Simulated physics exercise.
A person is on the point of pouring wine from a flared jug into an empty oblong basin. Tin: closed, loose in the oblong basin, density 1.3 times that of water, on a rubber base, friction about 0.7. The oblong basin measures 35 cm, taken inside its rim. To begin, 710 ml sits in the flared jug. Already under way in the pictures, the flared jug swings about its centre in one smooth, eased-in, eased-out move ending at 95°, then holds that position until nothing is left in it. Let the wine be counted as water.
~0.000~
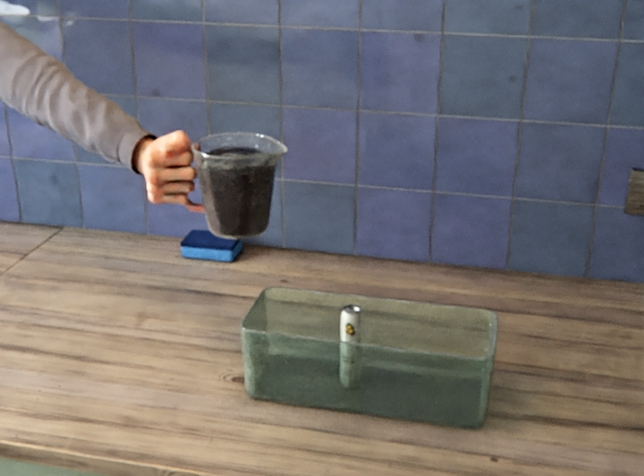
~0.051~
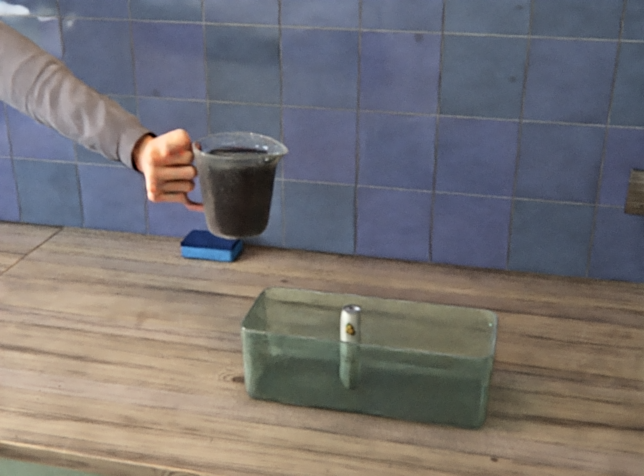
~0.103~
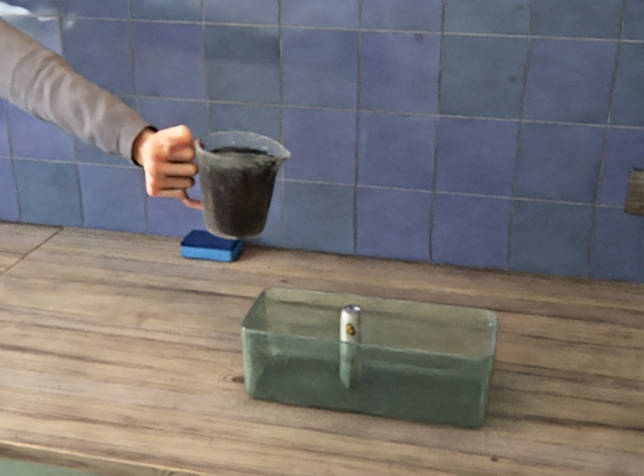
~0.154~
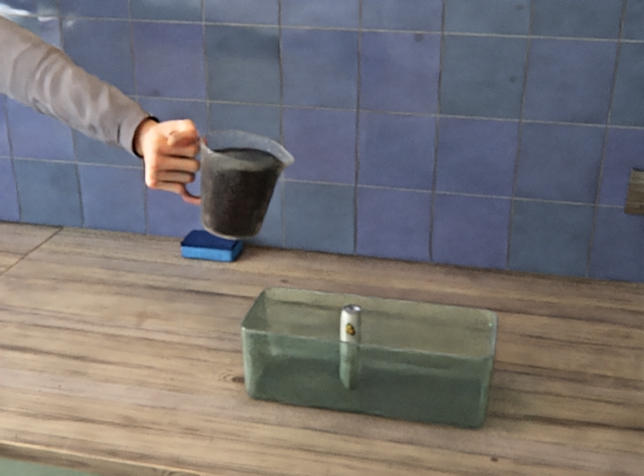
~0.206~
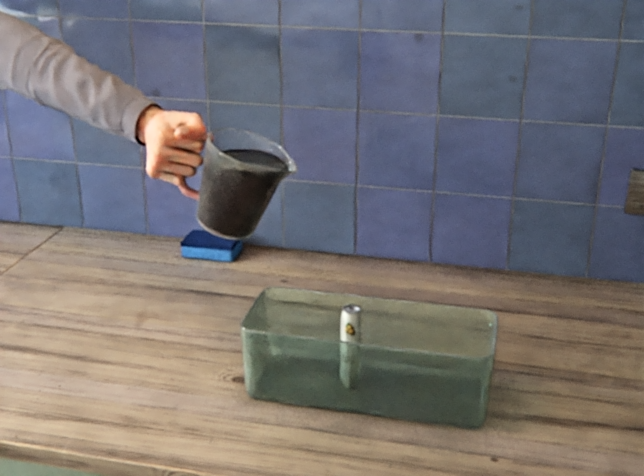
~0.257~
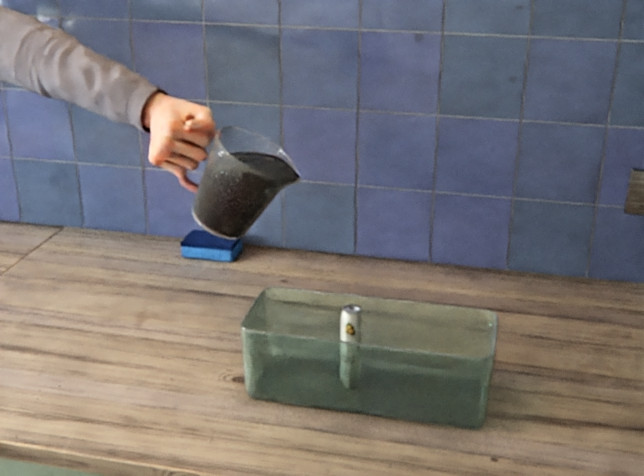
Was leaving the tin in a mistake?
Yes, it gets knocked over.
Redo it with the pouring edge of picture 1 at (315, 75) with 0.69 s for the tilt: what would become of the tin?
Then it stays on its base.
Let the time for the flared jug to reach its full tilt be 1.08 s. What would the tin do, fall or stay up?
The tin topples.
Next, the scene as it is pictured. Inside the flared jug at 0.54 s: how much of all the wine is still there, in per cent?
I'd estimate some 60 % remains.
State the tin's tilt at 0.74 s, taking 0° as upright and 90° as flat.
Looks like some 10 degrees from vertical upright.
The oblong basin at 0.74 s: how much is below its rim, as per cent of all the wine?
Some 56 percent of the total.
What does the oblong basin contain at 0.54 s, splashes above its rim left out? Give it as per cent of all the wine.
About 8%.
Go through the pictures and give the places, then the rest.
In the first picture, it leans 0°; its right rim is at (286, 150); the wine meets the walls at (201, 154) and (275, 160); the oblong basin's rim runs from (253, 308) to (496, 336); the tin's top is at (351, 312).
In the second picture, it leans 1°; its right rim is at (287, 151); the wine meets the walls at (202, 153) and (276, 160).
In the third picture, it leans 5°; its right rim is at (290, 155); the wine meets the walls at (204, 152) and (278, 162).
In the fourth picture, it leans 11°; its right rim is at (294, 161); the wine meets the walls at (207, 153) and (282, 164).
In the fifth picture, it leans 19°; its right rim is at (297, 170); the wine meets the walls at (210, 157) and (289, 167).
In the sixth picture, it leans 29°; its right rim is at (300, 181); the wine meets the walls at (211, 164) and (298, 175).
By 0.54 s the tilt is 84° and 60 per cent is still to pour; the tin stands where it began.
By 0.74 s the tilt is 95° and 20 per cent is still to pour; the tin leans 9°.
By 0.96 s the tilt is 95° and 4 per cent is still to pour; the tin lies on its side.
By 1.19 s the tilt is 95° and 1 per cent is still to pour; the tin lies on its side.
At rest the tin lies on its side.
